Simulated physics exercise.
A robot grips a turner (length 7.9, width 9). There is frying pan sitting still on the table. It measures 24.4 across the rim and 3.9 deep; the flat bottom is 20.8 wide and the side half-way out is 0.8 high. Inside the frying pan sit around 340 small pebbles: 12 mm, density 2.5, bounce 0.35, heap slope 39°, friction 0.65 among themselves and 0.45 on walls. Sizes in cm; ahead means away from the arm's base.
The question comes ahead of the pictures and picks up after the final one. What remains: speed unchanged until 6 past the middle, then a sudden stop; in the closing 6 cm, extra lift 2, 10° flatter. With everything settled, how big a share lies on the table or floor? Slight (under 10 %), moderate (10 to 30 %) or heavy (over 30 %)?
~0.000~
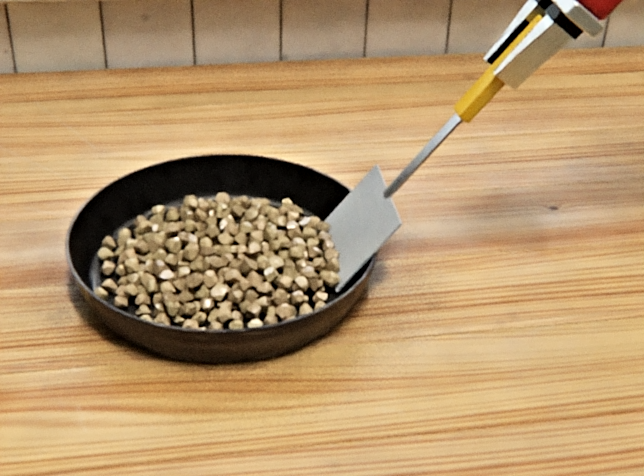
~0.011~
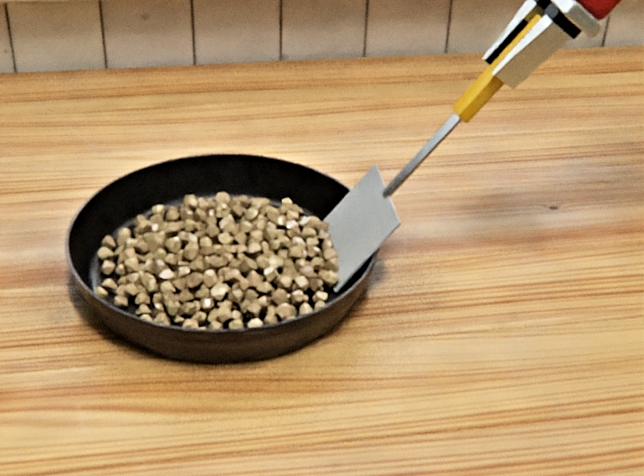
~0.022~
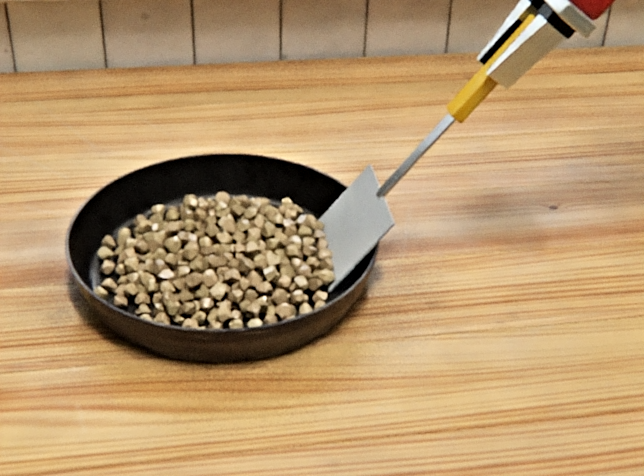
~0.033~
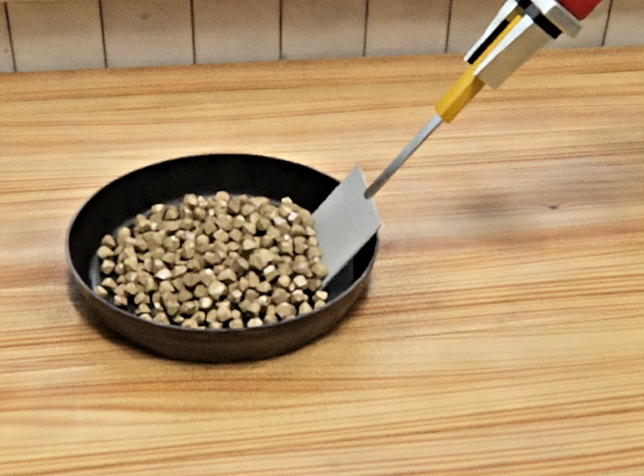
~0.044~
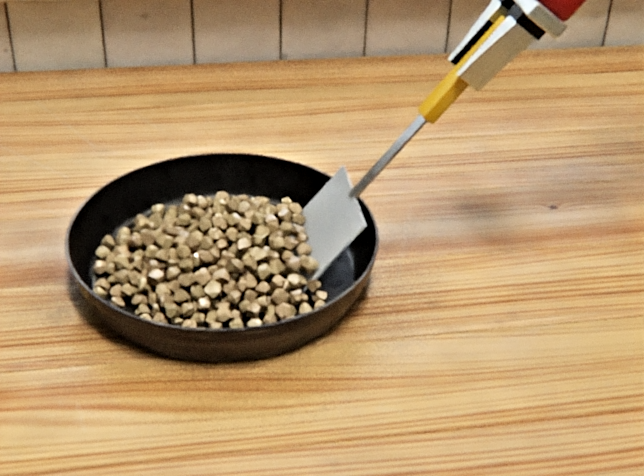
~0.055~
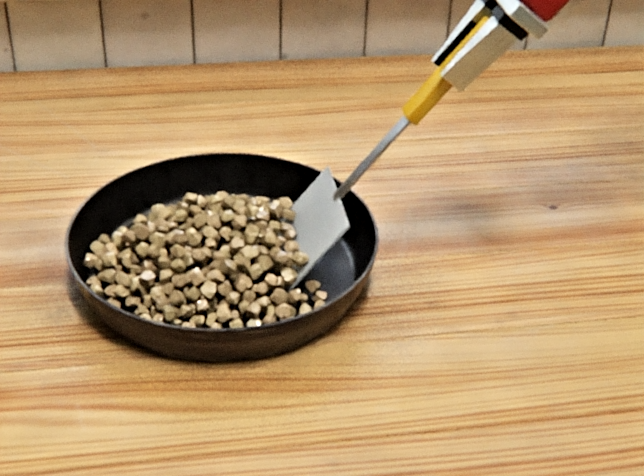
Moderate.
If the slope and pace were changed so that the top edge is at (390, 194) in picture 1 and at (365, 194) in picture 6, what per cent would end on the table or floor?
Near 0 in a hundred.
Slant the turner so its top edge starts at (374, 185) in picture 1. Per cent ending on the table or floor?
15 percent or so.
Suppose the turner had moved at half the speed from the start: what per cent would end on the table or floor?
About 0 per cent.
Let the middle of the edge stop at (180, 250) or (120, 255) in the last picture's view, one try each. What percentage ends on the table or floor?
5 % and 25 %.
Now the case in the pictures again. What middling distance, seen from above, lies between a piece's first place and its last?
The answer is about 5 cm.
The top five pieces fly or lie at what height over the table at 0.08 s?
Height: Approx. 5 cm.
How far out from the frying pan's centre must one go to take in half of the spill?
It's around 22 cm.
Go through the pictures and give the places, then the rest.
Turner top edge at (389, 193), sloping 52°; upper third of the load around (232, 252), from x 100 to 335, top at y 200; 343 in the frying pan, in the first frame.
Turner top edge at (388, 193), sloping 52°; upper third of the load around (234, 251), from x 100 to 330, top at y 200, in the second frame.
Turner top edge at (382, 193), sloping 52°; upper third of the load around (237, 251), from x 100 to 325, top at y 200, in the third frame.
Turner top edge at (370, 193), sloping 52°; upper third of the load around (235, 248), from x 100 to 320, top at y 200, in the fourth frame.
Turner top edge at (354, 194), sloping 52°; upper third of the load around (232, 244), from x 100 to 320, top at y 200, in the fifth frame.
Turner top edge at (338, 195), sloping 52°; upper third of the load around (226, 241), from x 90 to 320, top at y 200; 343 in the frying pan, in the sixth frame.
By 0.08 s, sloping 52°, highest piece 5 above the table; 343 in the frying pan.
By 0.11 s, sloping 49°, highest piece 6 above the table; 343 in the frying pan.
By 0.32 s, sloping 42°, highest piece 11 above the table; 296 in the frying pan, 39 on the table or floor, 8 on the blade or in flight.
By 1.37 s, sloping 42°, highest piece 5 above the table; 294 in the frying pan, 49 on the table or floor.
Final count, 294 in the frying pan, 49 on the table or floor. That is 14 % on the table or floor.
